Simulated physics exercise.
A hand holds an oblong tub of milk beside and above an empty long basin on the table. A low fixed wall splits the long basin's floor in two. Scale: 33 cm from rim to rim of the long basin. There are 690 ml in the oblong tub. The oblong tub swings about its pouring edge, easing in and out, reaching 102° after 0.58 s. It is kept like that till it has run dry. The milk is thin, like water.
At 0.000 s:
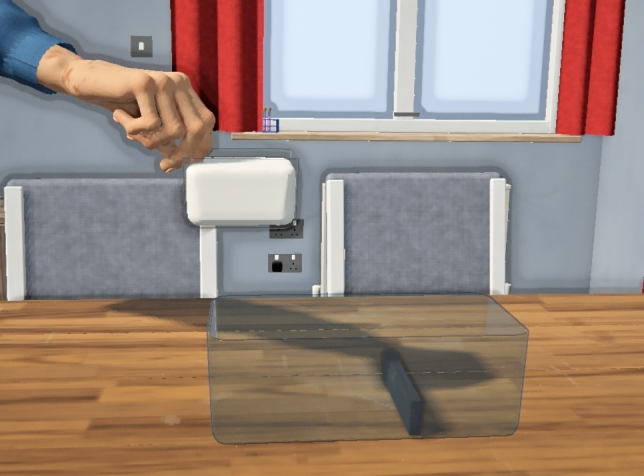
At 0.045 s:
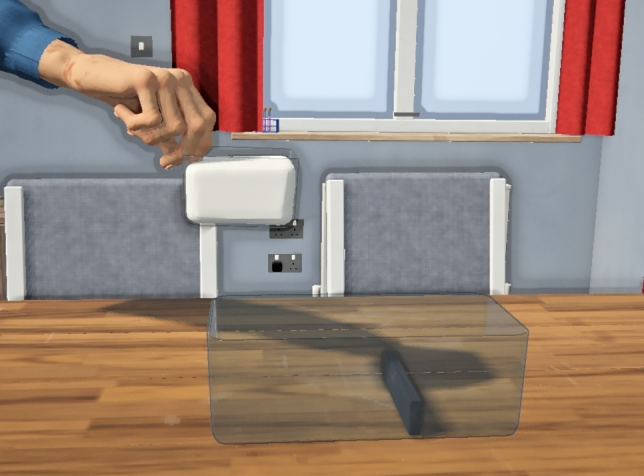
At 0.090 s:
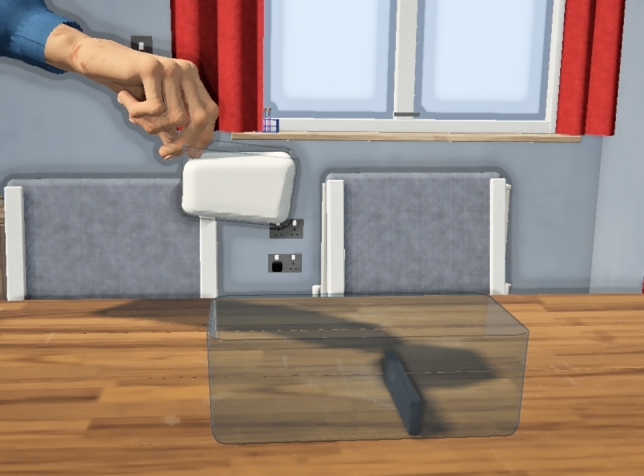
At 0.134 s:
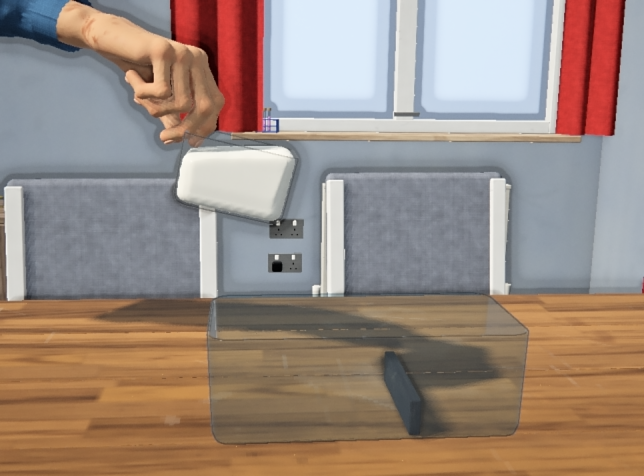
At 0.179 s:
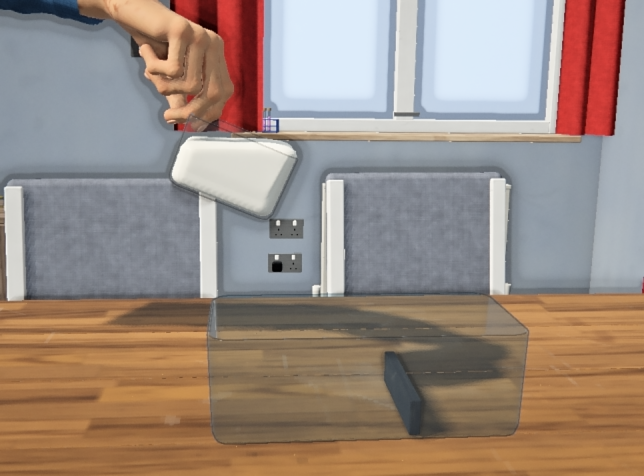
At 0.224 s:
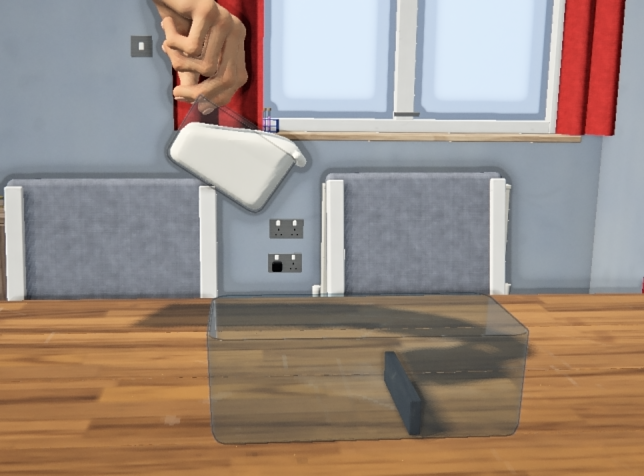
A hand above a wooden table steadily tilted a white tub clockwise, its right side dipping lower, while the hand rose and shifted right beside a clear, long basin with a dark upright piece inside.
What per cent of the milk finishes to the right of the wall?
The far part has some 50 per cent.
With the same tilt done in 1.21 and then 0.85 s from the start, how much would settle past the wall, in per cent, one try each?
In turn about 35 and 50 per cent.
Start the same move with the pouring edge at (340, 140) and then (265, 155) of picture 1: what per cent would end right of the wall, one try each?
In turn about 70 and 15 per cent.
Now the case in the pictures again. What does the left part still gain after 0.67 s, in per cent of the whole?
About 28 per cent.
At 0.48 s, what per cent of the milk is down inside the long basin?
Some 7 per cent.
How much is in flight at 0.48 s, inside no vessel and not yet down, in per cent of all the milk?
Some 56 per cent.
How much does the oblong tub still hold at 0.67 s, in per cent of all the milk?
Near 4 in a hundred.
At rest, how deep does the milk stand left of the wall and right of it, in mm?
Left about 10 mm, right about 20 mm.
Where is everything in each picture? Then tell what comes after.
In the first frame, it leans 0°; its right rim is at (295, 156); the milk meets the walls at (190, 163) and (293, 164); the long basin's rim runs from (211, 318) to (508, 314); the wall's top is at (402, 375).
In the second frame, it leans 2°; its right rim is at (295, 156); the milk meets the walls at (189, 162) and (293, 162).
In the third frame, it leans 6°; its right rim is at (295, 156); the milk meets the walls at (188, 160) and (293, 157).
In the fourth frame, it leans 13°; its right rim is at (294, 156); the milk meets the walls at (186, 154) and (293, 152).
In the fifth frame, it leans 22°; its right rim is at (294, 156); the milk meets the walls at (183, 144) and (295, 151); 1 per cent is over the edge.
In the sixth frame, it leans 33°; its right rim is at (293, 156); the milk meets the walls at (183, 129) and (292, 146); 4 per cent is over the edge.
By 0.48 s the tilt is 95° and 36 per cent is still to pour, 7 is left of the wall and 0 right of it.
By 0.67 s the tilt is 102° and 4 per cent is still to pour, 16 is left of the wall and 55 right of it.
By 0.87 s the tilt is 102° and 0 per cent is still to pour, 33 is left of the wall and 49 right of it.
By 1.08 s the tilt is 102° and 0 per cent is still to pour, 43 is left of the wall and 49 right of it.
At rest 44 per cent lies left of the wall, 50 right of it and 7 outside.
